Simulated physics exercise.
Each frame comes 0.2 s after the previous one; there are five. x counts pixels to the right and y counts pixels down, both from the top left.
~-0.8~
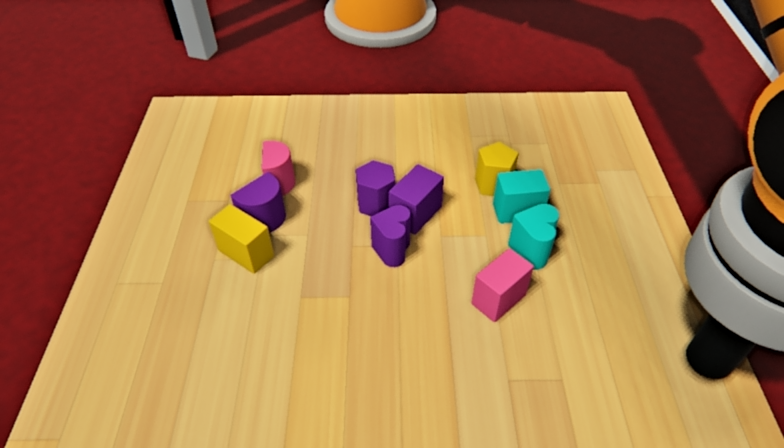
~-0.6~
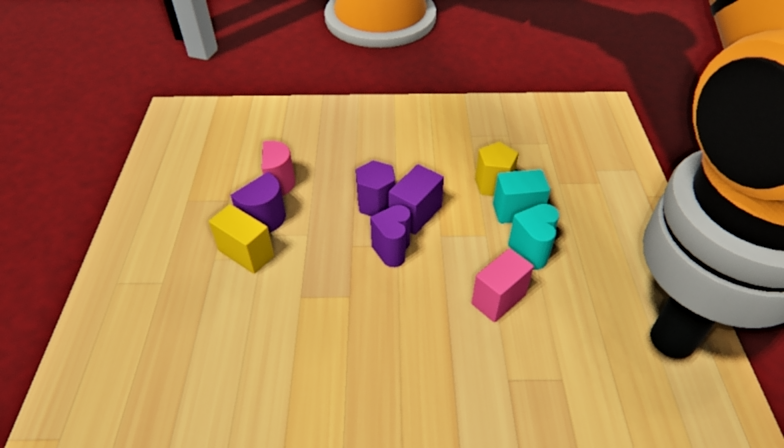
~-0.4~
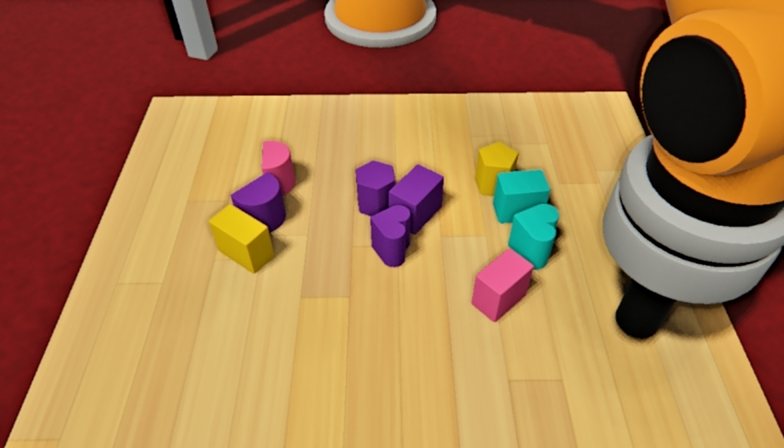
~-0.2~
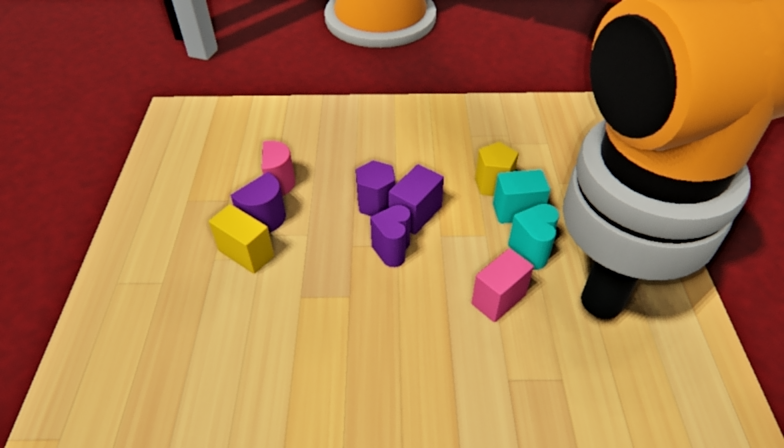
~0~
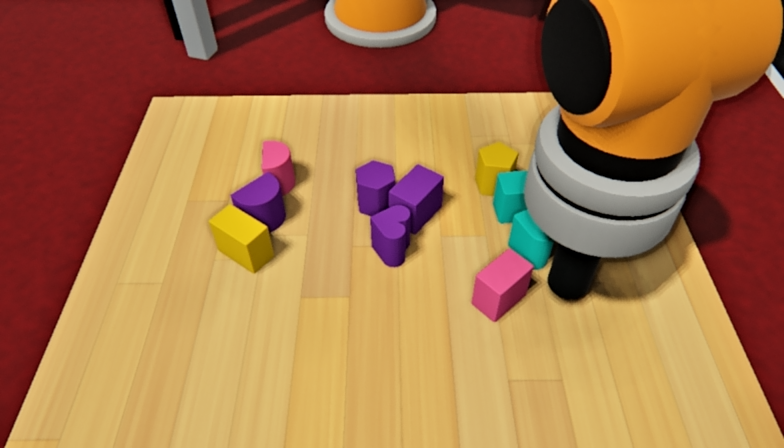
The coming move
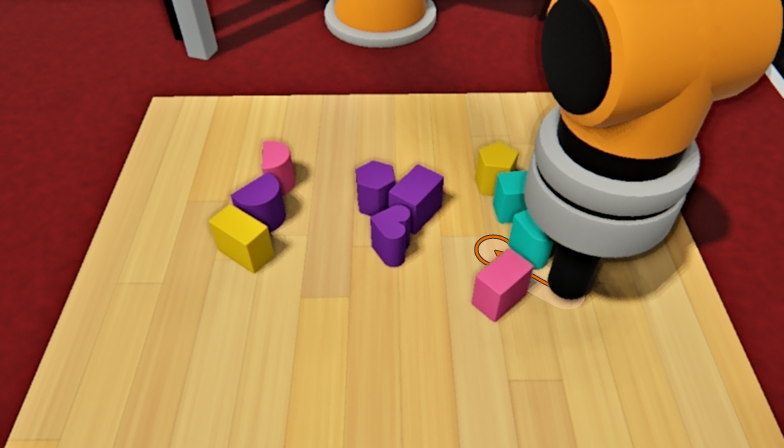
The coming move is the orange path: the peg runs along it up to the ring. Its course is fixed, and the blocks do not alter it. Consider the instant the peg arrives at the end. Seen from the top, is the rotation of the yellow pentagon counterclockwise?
I believe so.
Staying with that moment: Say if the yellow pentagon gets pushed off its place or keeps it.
My prediction: It moves.
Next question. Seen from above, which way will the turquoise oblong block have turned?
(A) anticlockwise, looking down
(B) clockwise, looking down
B
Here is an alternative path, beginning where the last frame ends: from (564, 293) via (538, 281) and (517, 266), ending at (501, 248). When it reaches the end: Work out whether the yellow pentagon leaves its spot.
It gets moved.
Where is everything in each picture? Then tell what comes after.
Tip of the peg at (709, 360), middles of tops, yellow pentagon at (499, 154), pink oblong block at (505, 270), turquoise oblong block at (524, 181), turquoise heart block at (540, 220), in the first picture.
Peg at (672, 340), nothing pushed, in the second picture.
Peg at (637, 321), nothing pushed, in the third picture.
Peg at (602, 302), nothing pushed, in the fourth picture.
Peg at (567, 284), yellow pentagon at (499, 154), pink oblong block at (505, 270), turquoise oblong block at (524, 181), turquoise heart block partly hidden, in the fifth picture.
The line goes from (564, 293) over (527, 273) to (495, 251).
The first path, step by step. Halfway along, peg at (529, 263); turquoise heart block at (531, 209), turned 30° clockwise.
At the end, peg at (497, 241); yellow pentagon at (499, 146), turned 30° anticlockwise; pink oblong block unmoved; turquoise oblong block at (524, 172), turned 40° clockwise; turquoise heart block at (511, 193), turned 60° clockwise.
